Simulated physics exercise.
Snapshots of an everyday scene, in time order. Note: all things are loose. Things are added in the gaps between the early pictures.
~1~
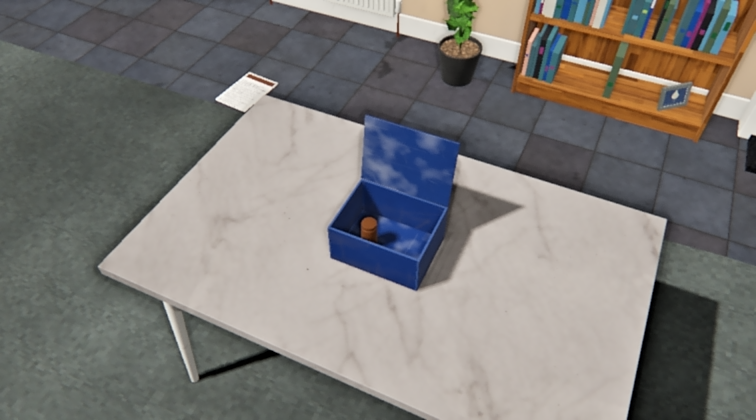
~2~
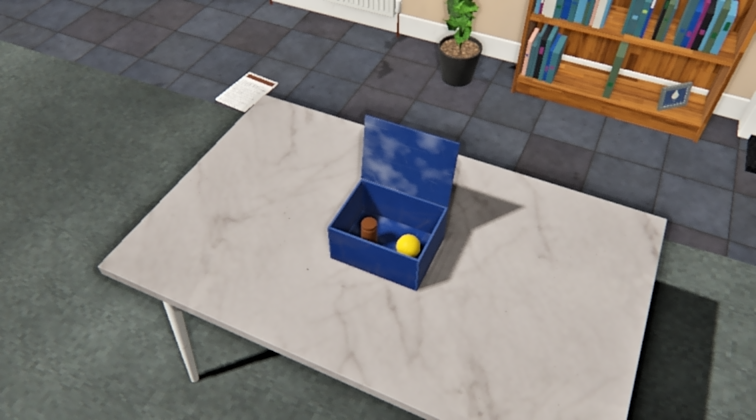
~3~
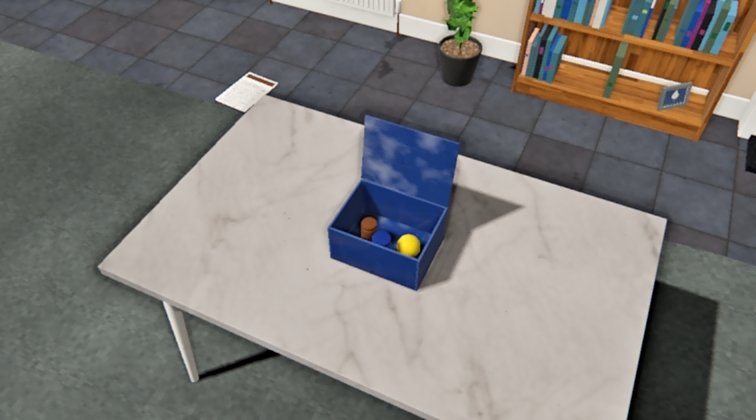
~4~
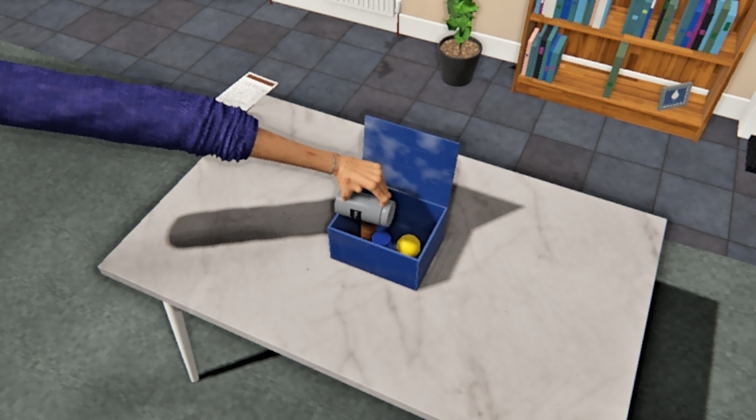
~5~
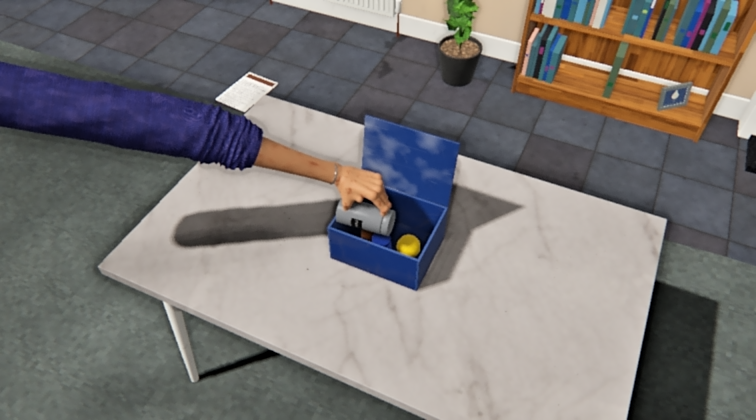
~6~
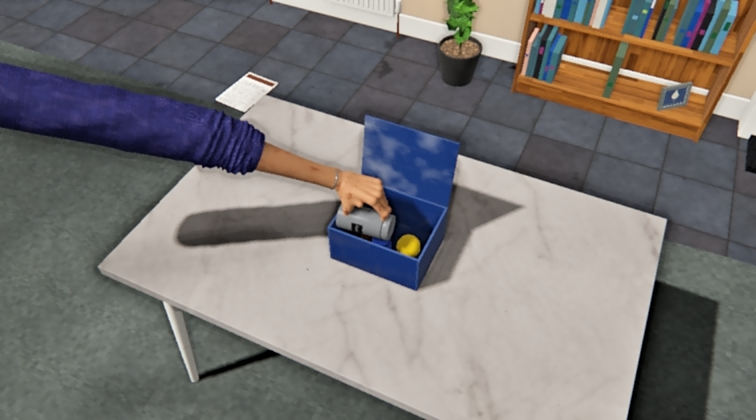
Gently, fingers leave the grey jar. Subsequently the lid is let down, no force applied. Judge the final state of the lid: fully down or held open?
Gap remains.
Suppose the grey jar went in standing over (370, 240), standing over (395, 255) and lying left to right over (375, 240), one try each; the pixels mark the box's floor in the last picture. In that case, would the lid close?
First, it is held up; second, it shuts flat; third, it sits on the rim.
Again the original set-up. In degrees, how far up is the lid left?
Angle: About 8°.
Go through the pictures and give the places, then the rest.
In the first frame, the last thing is not in view yet; brown shaker (369, 234).
In the second frame, the last thing is not in view yet.
In the third frame, the last thing is not in view yet; yellow lemon (408, 247).
In the fourth frame, coming down; grey jar (365, 207).
In the fifth frame, coming down; grey jar (366, 216).
In the sixth frame, in place under the hand; grey jar (366, 221); yellow lemon (408, 247).
Then, 0.60 s past the last view, grey jar displaced about its own width near (355, 235); blue shaker displaced a little.
Then, 1.30 s past the last view, lid 79° above the rim; grey jar displaced about its own width near (351, 233); blue shaker displaced a little.
Then, 1.70 s past the last view, lid 47° above the rim; grey jar displaced about its own width near (351, 233); blue shaker displaced a little.
Then, 1.90 s past the last view, lid 25° above the rim; grey jar displaced about its own width near (351, 233); blue shaker displaced a little.
Finally, lid 8° above the rim; moved from the start, grey jar; the other 3 still in place. Final places as the last picture's camera would see them, grey jar near (351, 233).
